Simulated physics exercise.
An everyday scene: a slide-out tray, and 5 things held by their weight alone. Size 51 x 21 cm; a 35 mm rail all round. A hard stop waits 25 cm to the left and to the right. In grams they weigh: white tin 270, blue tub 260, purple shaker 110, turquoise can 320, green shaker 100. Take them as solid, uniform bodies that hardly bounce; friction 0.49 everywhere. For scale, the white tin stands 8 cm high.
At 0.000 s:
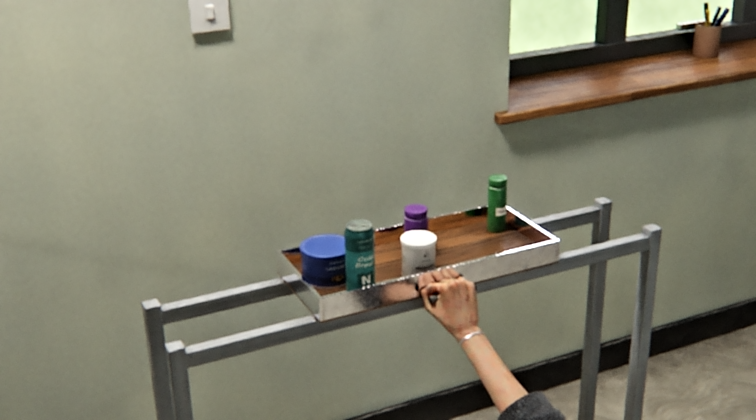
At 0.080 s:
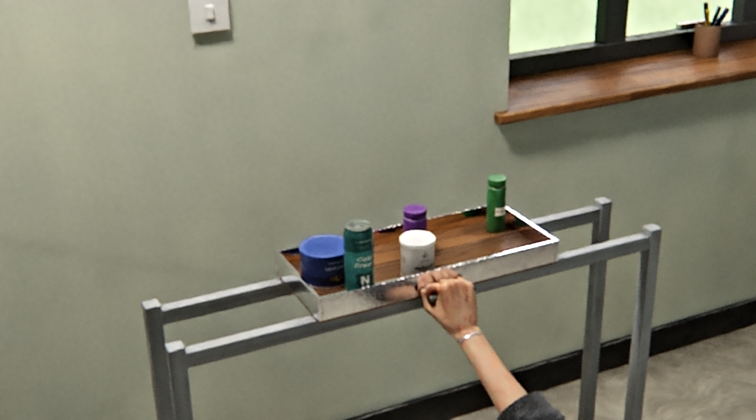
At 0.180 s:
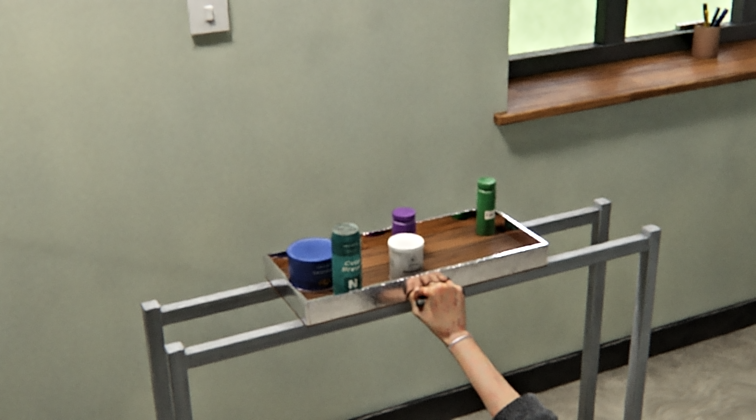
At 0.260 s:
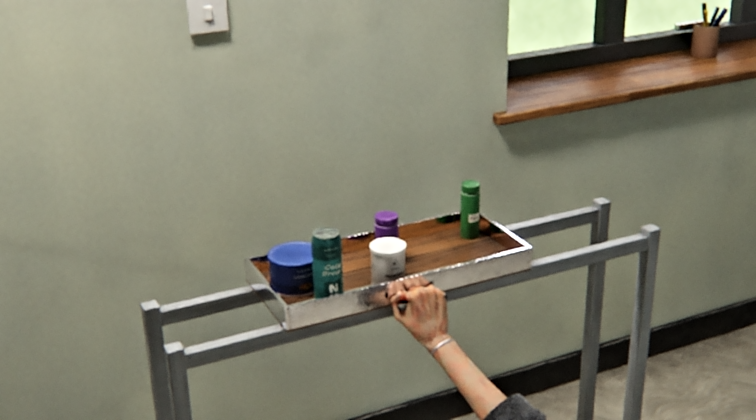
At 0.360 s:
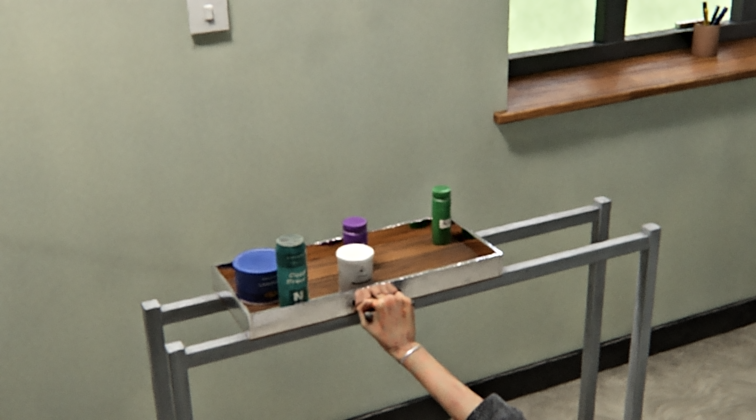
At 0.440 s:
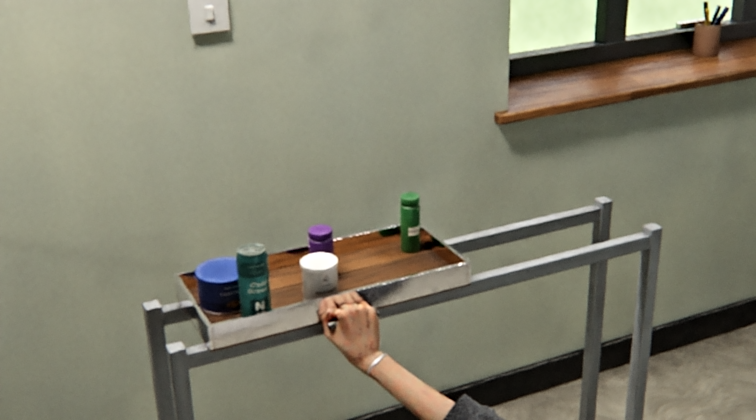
In this clip, a hand grips the front edge of a tray holding a blue tub, turquoise can, white tin, purple shaker and green shaker, and slides it leftward along a metal frame, slowly at first, then faster.
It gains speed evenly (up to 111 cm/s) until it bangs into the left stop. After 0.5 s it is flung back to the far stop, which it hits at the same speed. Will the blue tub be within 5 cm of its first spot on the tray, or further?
The blue tub leaves its spot.
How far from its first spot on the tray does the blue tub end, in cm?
About 9 cm.
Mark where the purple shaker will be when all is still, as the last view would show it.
Near (521, 220).
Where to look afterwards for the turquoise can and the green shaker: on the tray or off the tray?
The turquoise can finishes off the tray; the green shaker is still on the tray.
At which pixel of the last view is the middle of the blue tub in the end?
Around (481, 228).
After 0.64 s, tray has slid 25 cm left; turquoise can now off the tray; green shaker on its side; purple shaker leaning 44°.
After 1.34 s, tray has slid 17 cm left; green shaker on its side; purple shaker leaning 74°; white tin slid 11 cm.
After 1.94 s, tray has slid 25 cm right; blue tub slid 4 cm near (458, 232); green shaker on its side; purple shaker on its side.
At rest (3.9 s), off the tray, turquoise can; tipped over on the tray, purple shaker and green shaker; not toppled but over 5 cm from the start, blue tub; the last one in place, give or take 5 cm. In the last view, blue tub near (481, 228).
